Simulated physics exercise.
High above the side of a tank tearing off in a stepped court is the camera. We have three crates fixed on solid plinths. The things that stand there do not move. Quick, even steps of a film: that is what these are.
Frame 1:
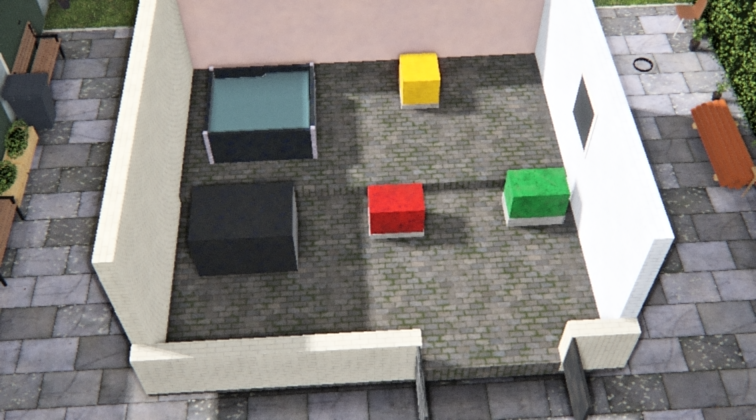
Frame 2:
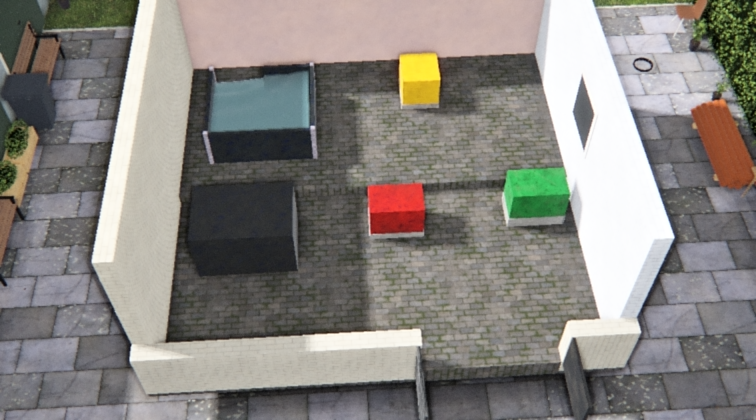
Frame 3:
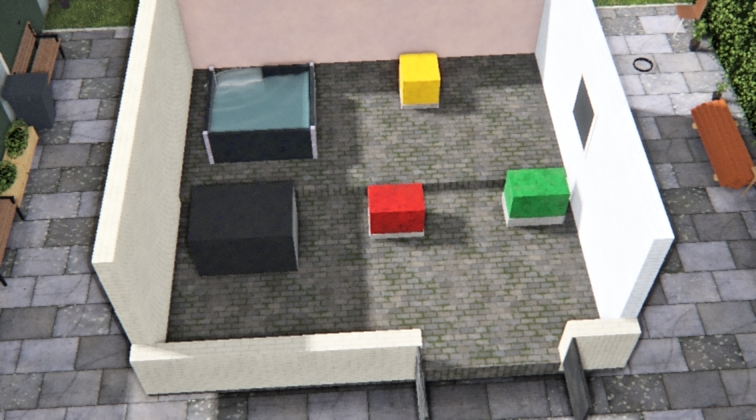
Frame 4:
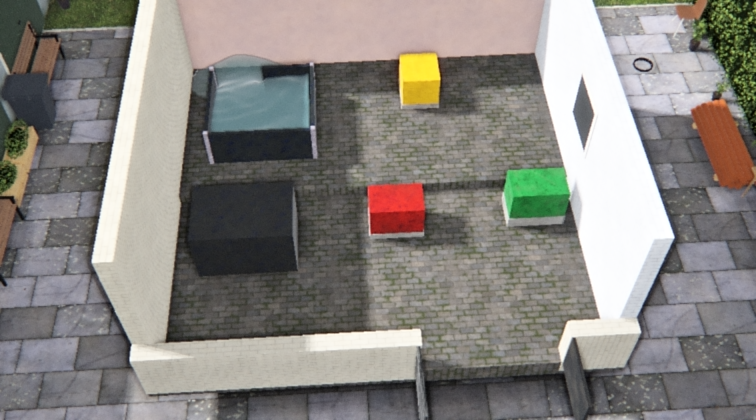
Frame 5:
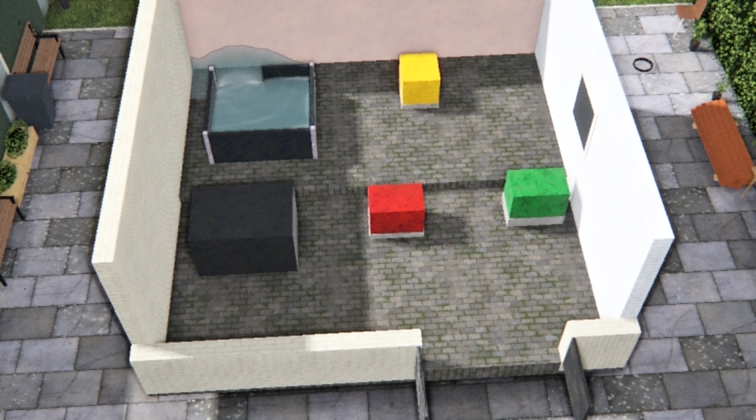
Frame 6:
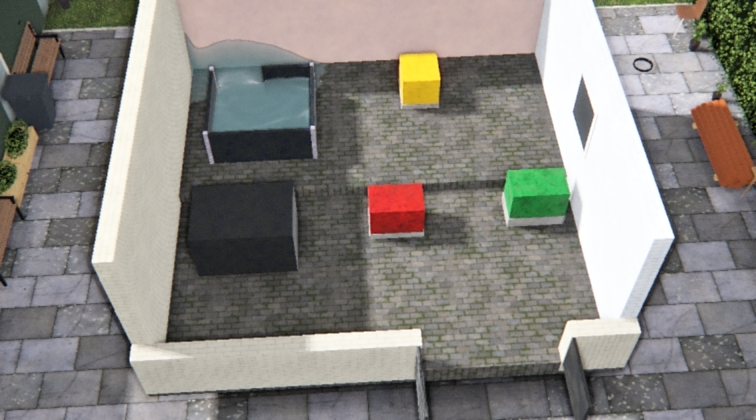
Water in an open, glassy-blue tank at the back left of a walled, paved court sinks at the far side, then spills out behind it and spreads along the pinkish back wall, seen from a still camera high above. A black block stands in front of the tank, with yellow, red and green blocks to the right. The blocks stay put while the water sloshes and creeps rightward.
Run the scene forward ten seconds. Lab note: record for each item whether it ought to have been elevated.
The yellow crate will be reached; the red crate will not be reached; the green crate will not be reached.
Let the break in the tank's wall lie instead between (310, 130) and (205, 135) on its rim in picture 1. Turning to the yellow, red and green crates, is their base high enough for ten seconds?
Here's how it goes: The yellow crate is left untouched, the red crate is swamped, and the green crate is left untouched.
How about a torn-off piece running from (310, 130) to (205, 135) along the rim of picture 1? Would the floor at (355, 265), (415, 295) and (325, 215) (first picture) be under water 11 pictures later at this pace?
First: Reached by the flood. Second: Reached by the flood. Third: Reached by the flood.
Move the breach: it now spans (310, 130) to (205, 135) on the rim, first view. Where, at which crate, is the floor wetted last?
Answer: The yellow crate.
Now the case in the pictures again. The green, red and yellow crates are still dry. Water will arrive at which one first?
That would be the crate marked yellow.
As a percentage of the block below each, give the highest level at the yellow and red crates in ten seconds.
Roughly 190 and 80 per cent respectively.
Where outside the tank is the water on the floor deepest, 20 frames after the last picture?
Look near (164, 369).
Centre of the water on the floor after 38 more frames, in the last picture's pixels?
I'd mark it close to (325, 158).
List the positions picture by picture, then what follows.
The first picture shows the open tank at (261, 102) is whole and still.
In the second picture, water pours out on the open tank's far side and has run to a hidden place.
In the third picture, the front is at a hidden place, out from the gap on the open tank's far side.
In the fourth picture, water pours out on the open tank's far side and has run to a hidden place.
In the fifth picture, water pours out on the open tank's far side and has run to a hidden place.
In the sixth picture, water pours out on the open tank's far side and has run to (322, 65).
A moment on, water covers 15 % of the floor; the yellow crate water round its plinth, the red crate not reached, the green crate not reached.
Next, water covers 25 % of the floor; the yellow crate water round its plinth, the red crate not reached, the green crate not reached.
Then, water covers 40 % of the floor; the yellow crate water round its plinth, the red crate water round its plinth, the green crate water round its plinth.
Later, water covers 80 % of the floor; the yellow crate water round its plinth, the red crate water round its plinth, the green crate water round its plinth.
In the end, water covers 95 % of the floor; the yellow crate was topped, the red crate stayed above the water, the green crate stayed above the water.
